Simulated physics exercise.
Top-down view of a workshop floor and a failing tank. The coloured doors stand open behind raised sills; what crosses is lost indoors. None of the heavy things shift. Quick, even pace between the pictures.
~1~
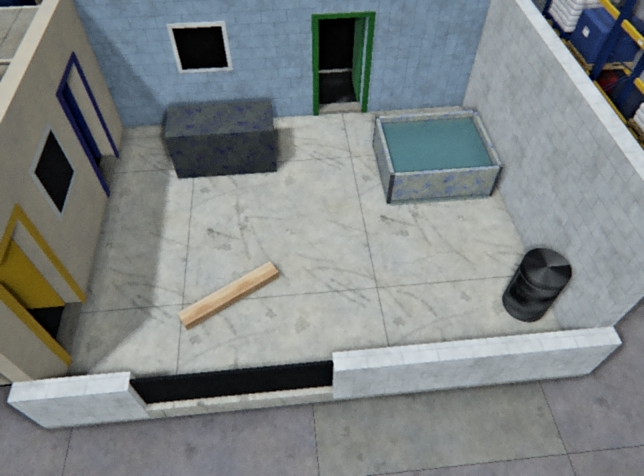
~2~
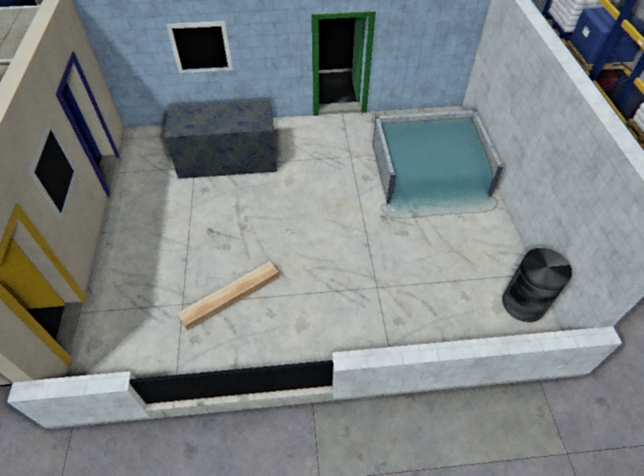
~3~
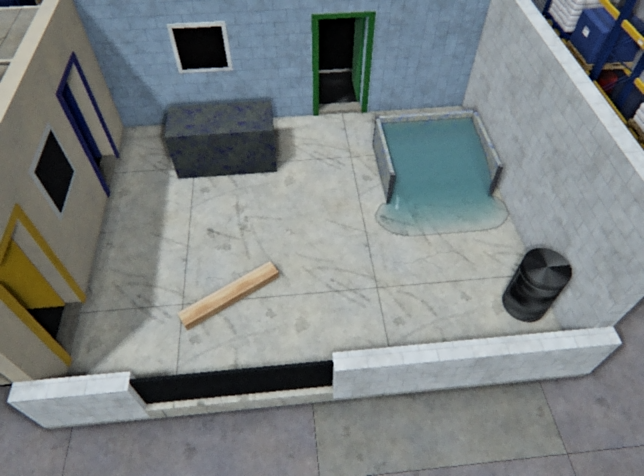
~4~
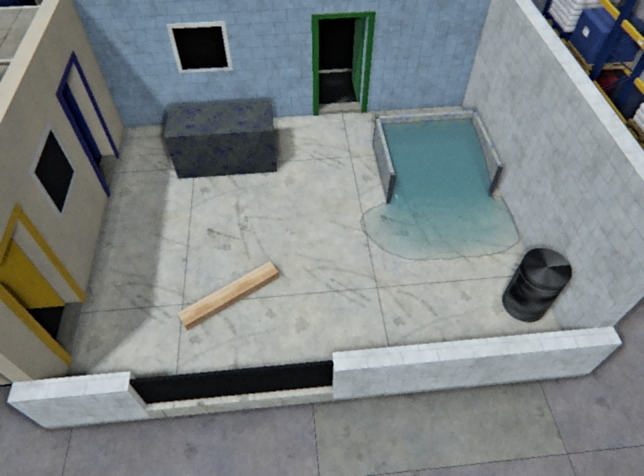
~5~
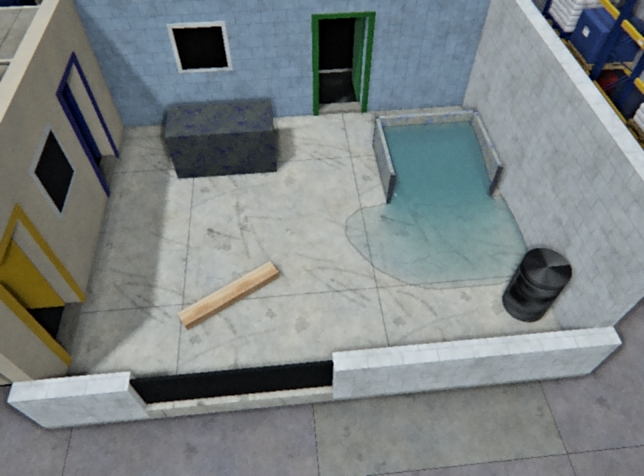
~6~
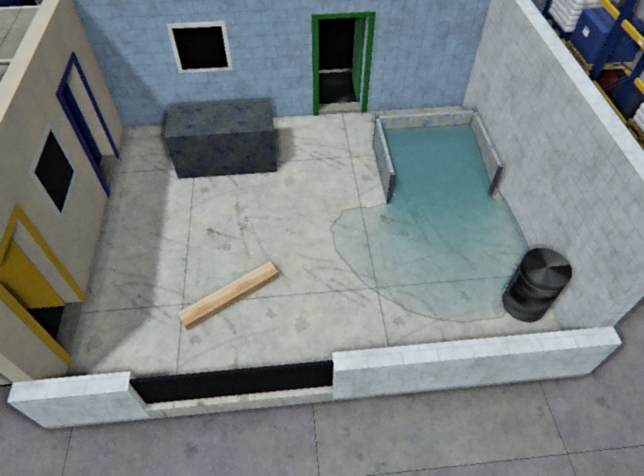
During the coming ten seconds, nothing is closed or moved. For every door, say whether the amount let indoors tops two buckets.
The blue door stays at two buckets or less; the yellow door tops two buckets; the green door stays at two buckets or less.
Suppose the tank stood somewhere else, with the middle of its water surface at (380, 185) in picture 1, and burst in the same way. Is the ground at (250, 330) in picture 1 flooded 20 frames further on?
Outcome at that point: Waterlogged.
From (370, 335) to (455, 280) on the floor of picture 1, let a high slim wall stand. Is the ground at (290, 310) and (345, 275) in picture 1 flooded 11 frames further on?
Inundated; inundated.
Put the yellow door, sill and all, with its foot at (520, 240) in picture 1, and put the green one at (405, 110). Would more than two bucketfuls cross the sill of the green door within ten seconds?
Note - green door: Short of the mark.
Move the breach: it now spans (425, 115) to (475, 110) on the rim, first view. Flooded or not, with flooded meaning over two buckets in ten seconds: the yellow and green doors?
In brief, the yellow door remains below and the green door remains below.
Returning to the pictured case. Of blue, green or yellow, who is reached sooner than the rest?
The yellow-painted one.
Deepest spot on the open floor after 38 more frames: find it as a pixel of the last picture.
Somewhere around pixel (75, 399).
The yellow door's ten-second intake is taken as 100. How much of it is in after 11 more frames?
Roughly 0 per cent.
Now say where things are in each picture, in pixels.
In the first picture, the tank at (435, 144) is whole and still.
In the second picture, water pours out at (441, 189) and has run to (384, 207).
In the third picture, the front is at (380, 217), out from the gap at (441, 190).
In the fourth picture, the front is at (369, 229), out from the gap at (441, 191).
In the fifth picture, the front is at (401, 277), out from the gap at (440, 192).
In the sixth picture, the front is at (459, 316), out from the gap at (440, 192).
A moment on, water covers 25 % of the floor; the blue door not reached, the yellow door not reached, the green door not reached.
Next, water covers 30 % of the floor; the blue door not reached, the yellow door not reached, the green door not reached.
Then, water covers 40 % of the floor; the blue door not reached, the yellow door not reached, the green door not reached.
Later, water covers 70 % of the floor; the blue door not reached, the yellow door over two buckets in, the green door not reached.
In the end, water covers 90 % of the floor; the blue door wet at the sill, nothing in, the yellow door over two buckets in, the green door wet at the sill, nothing in.
